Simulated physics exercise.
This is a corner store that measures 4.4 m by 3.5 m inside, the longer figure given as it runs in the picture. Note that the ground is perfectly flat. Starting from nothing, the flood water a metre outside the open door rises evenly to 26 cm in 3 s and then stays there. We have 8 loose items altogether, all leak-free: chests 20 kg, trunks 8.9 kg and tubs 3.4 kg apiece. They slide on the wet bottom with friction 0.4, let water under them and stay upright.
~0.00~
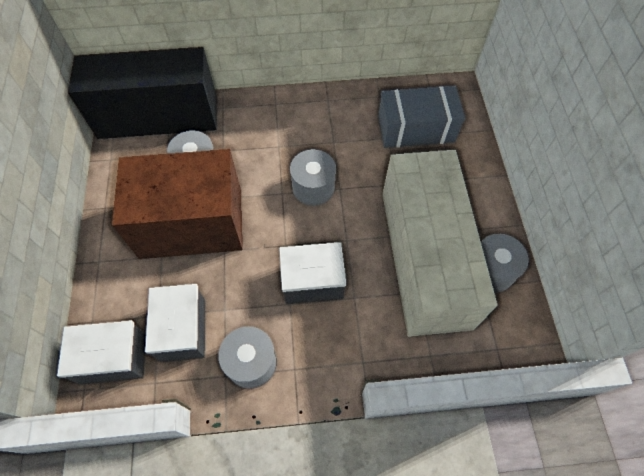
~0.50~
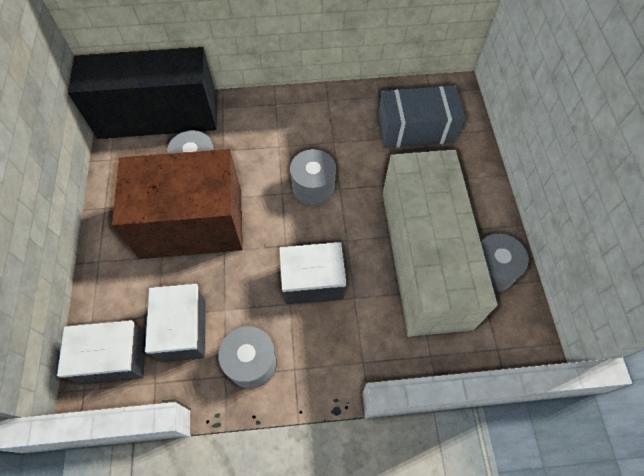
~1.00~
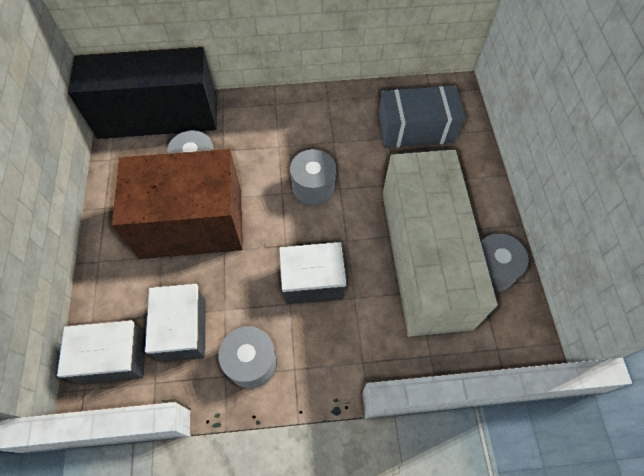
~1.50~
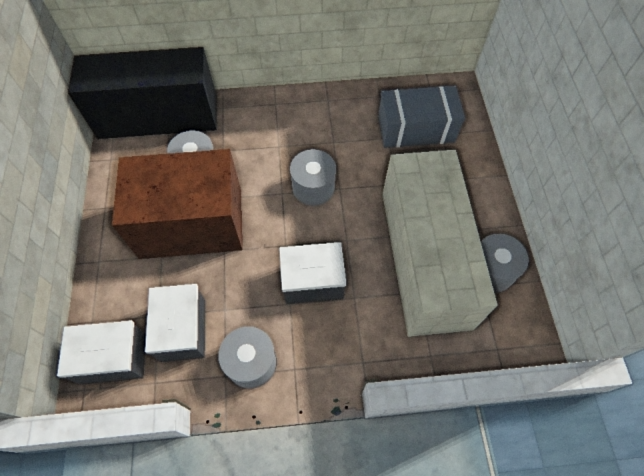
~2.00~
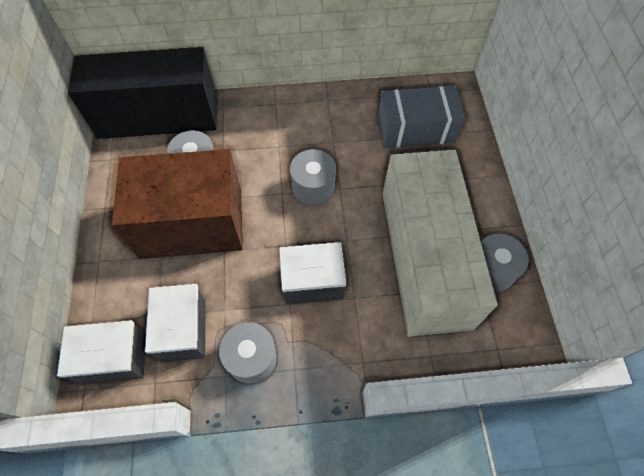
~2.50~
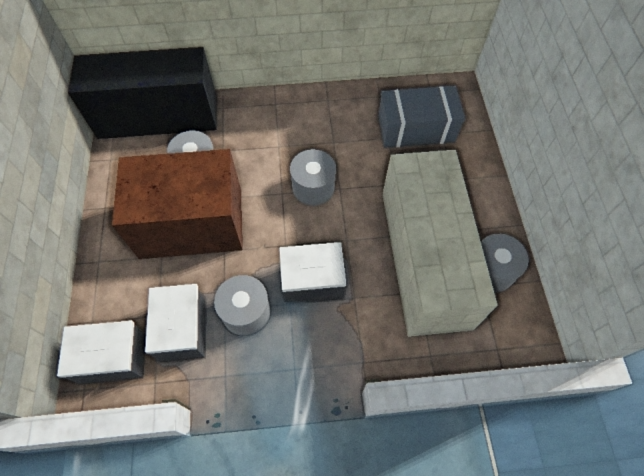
A reddish-brown block and a long pale stone-coloured block stand on the brown tiled floor of a walled room, seen from high above, with a gap in the low white front wall. A black block and a dark striped chest sit at the back, among white boxes and grey round tubs. Blue water spreads outside, then enters through the gap, and the front tub slides slightly inward while the camera stays still.
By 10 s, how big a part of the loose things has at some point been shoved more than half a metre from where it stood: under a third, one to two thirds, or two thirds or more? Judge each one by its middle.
The fraction is high.
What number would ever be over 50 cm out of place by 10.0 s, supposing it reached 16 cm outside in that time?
Under that setup the answer is 4.
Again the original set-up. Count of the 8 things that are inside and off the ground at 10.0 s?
The count is 8.
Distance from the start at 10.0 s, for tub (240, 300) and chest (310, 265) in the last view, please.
In that order: 100 cm, 150 cm.
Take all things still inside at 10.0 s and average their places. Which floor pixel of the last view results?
Mean position approx. (305, 272).
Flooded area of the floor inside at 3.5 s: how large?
I'd put it close to 4.0 m2.
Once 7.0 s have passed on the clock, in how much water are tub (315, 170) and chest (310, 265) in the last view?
Roughly 16 and 13 cm.
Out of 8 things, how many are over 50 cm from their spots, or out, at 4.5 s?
The answer is 3.
After 3.5 s 1 of 8 are over 50 cm from their spots; 1 afloat.
After 4.5 s 3 of 8 are over 50 cm from their spots; 1 afloat.
After 7.0 s 5 of 8 are over 50 cm from their spots; 7 afloat.
After 10.0 s 8 of 8 are over 50 cm from their spots, and 8 have been at some point; 8 afloat.
